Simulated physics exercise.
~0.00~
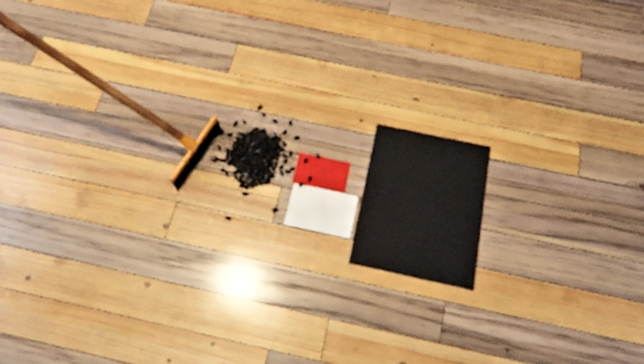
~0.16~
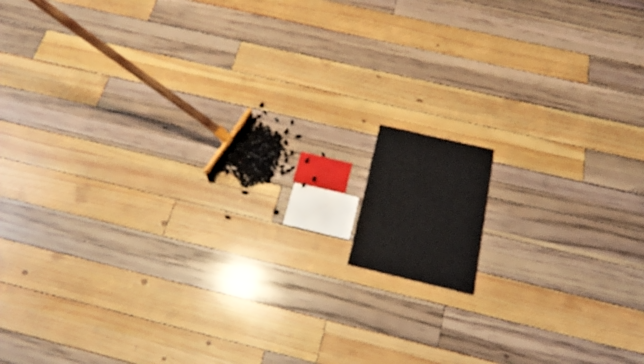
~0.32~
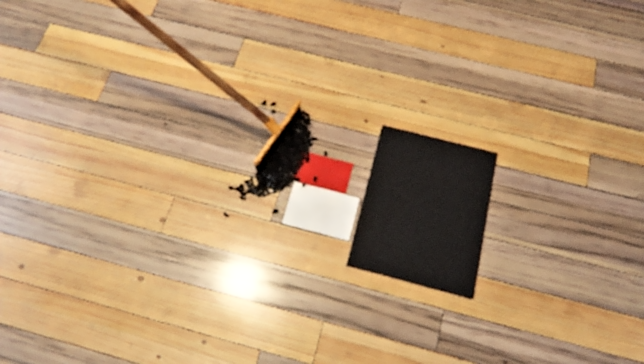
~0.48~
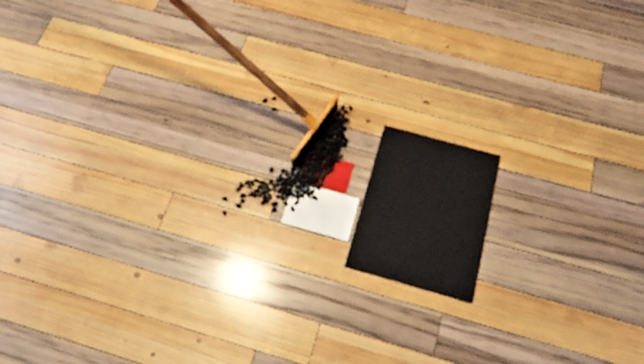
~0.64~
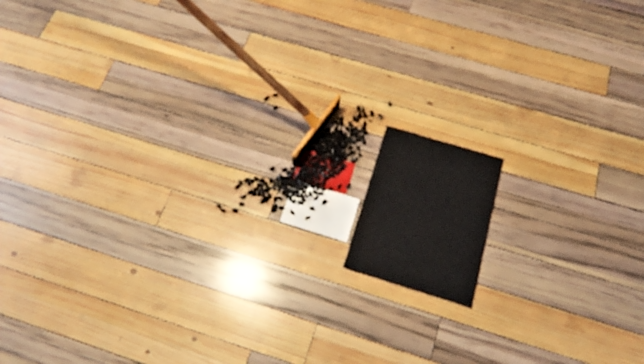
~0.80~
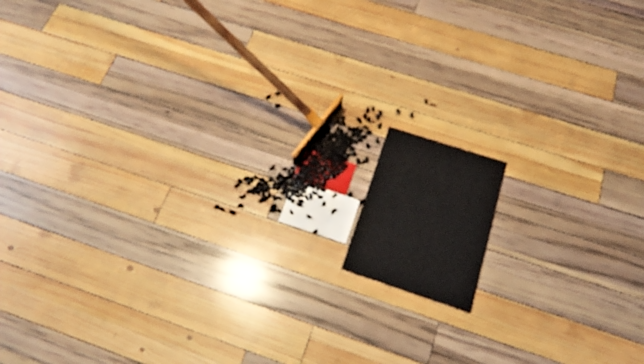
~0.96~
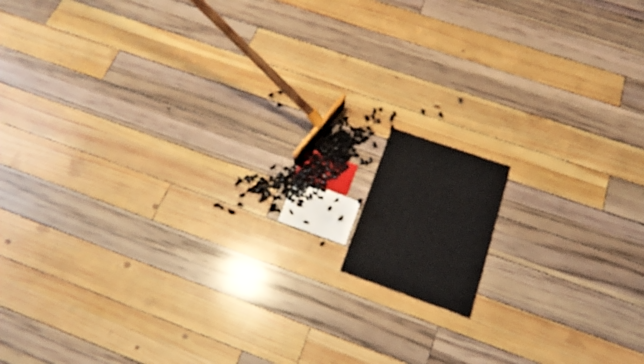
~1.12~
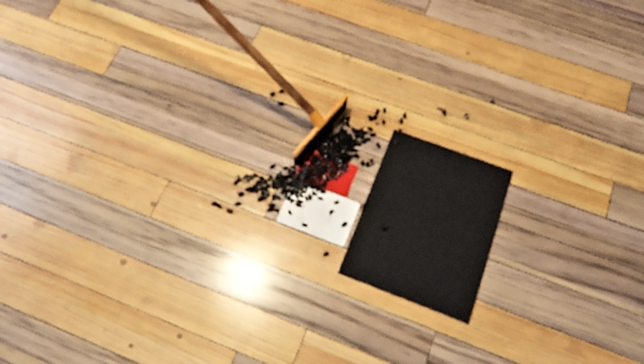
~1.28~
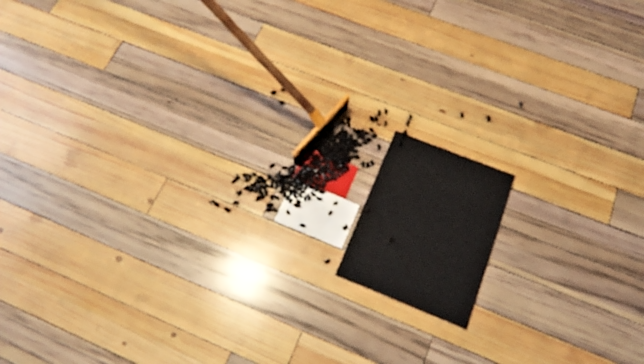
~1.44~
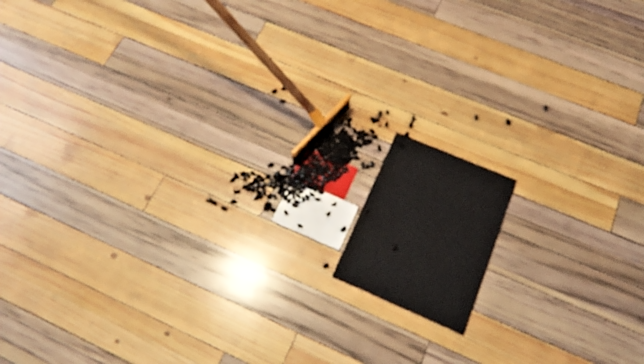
The video shows a wooden-handled squeegee pushing a pile of black beans rightward across a wood floor onto red and white sheets, then stopping. A few beans scatter farther right past the large black mat, while most end up off the mats, with many on the red one.
